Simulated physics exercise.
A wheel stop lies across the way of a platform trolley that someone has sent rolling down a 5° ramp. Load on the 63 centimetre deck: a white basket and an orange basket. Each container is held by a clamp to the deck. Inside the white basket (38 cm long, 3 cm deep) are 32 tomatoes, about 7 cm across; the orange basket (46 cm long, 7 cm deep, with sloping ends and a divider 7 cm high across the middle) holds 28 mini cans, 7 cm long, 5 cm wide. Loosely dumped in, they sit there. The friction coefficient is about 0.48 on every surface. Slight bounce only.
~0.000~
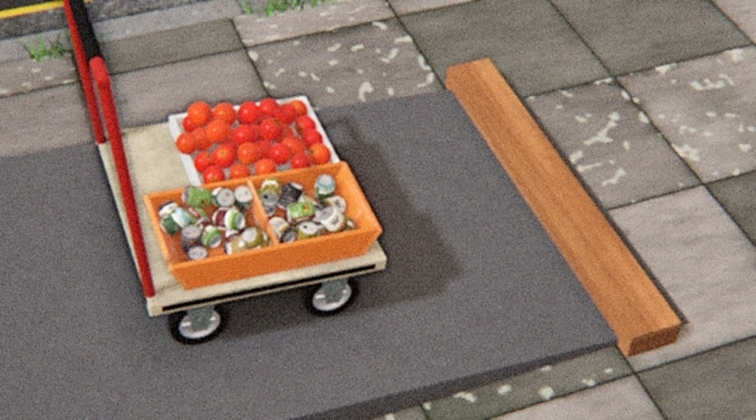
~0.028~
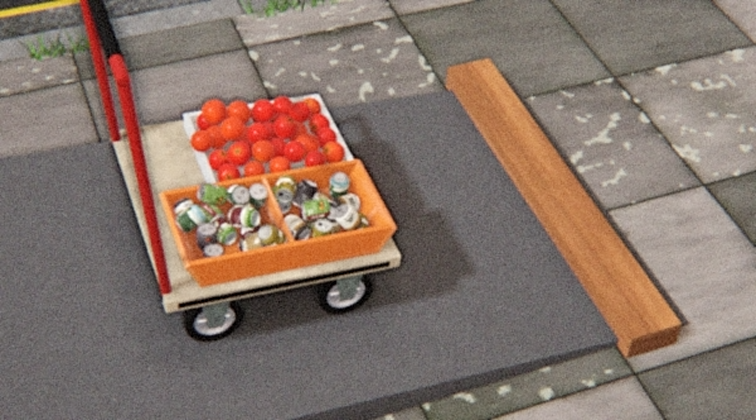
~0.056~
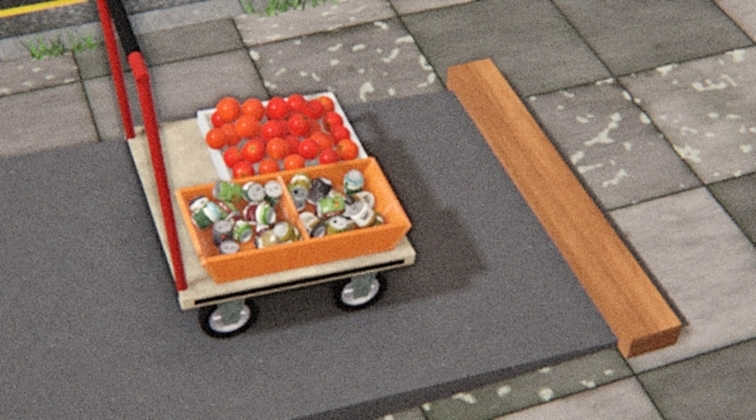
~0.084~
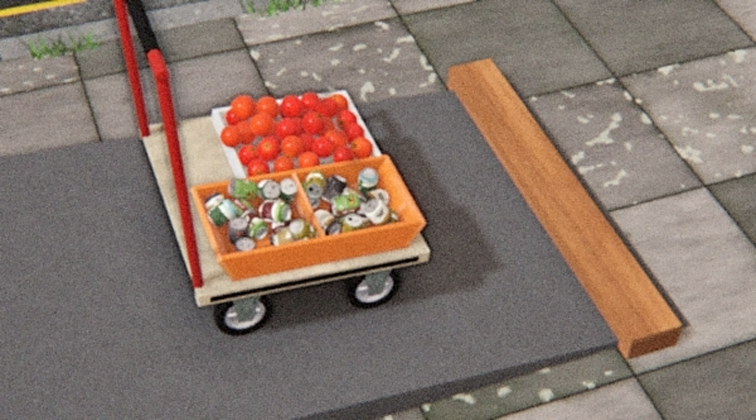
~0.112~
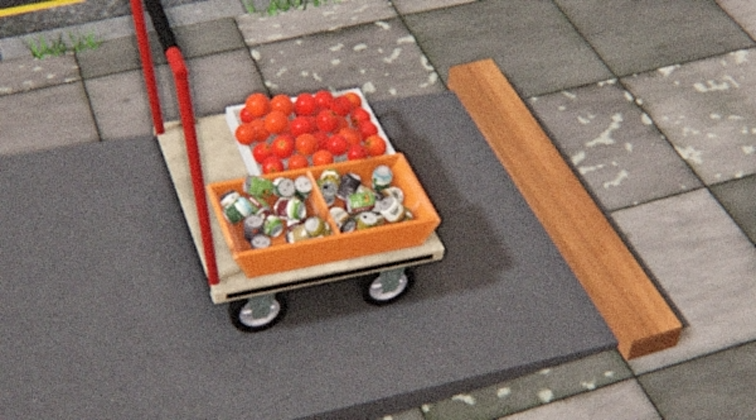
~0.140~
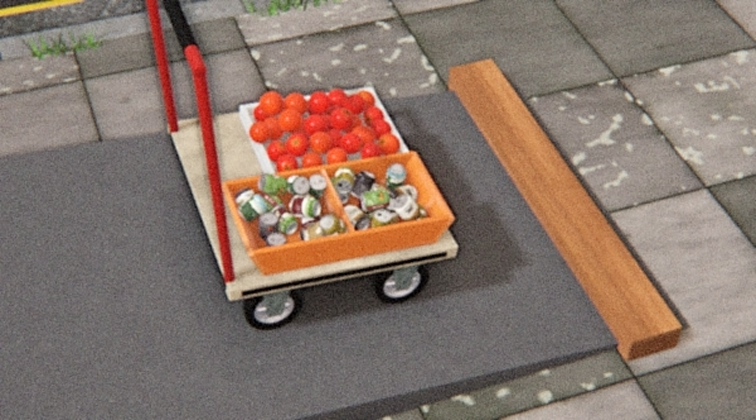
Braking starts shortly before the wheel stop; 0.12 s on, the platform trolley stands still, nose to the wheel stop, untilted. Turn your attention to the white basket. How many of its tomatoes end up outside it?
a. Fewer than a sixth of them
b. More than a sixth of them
a, fewer than a sixth of them.
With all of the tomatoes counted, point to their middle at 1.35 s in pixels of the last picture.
Around (484, 105) in pixels.
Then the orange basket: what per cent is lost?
Orange basket, 5 in a hundred gone.
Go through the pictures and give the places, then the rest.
In the first frame (places track the rim corner closest to us here), white basket (its farthest corner) (301, 98); orange basket (173, 267); 68 cm to go; all still inside.
The second frame shows white basket (315, 96); orange basket (189, 264); 64 cm to go.
The third frame shows white basket (328, 94); orange basket (205, 261); 60 cm to go.
The fourth frame shows white basket (342, 92); orange basket (222, 258); 55 cm to go.
The fifth frame shows white basket (355, 91); orange basket (238, 255); 51 cm to go.
The sixth frame shows white basket (368, 89); orange basket (253, 252); 47 cm to go; all still inside.
After 0.39 s, braking starts.
After 0.49 s, the white basket has all 32 and the orange basket has all 28.
After 0.61 s, the white basket has all 32 and the orange basket has all 28.
After 0.84 s, the white basket has all 32 and the orange basket is down by 2 of 28.
Outcome (at 1.35 s), the white basket is down by 1 of 32 and the orange basket is down by 2 of 28. Asked share, 1 of 32, 3 per cent.
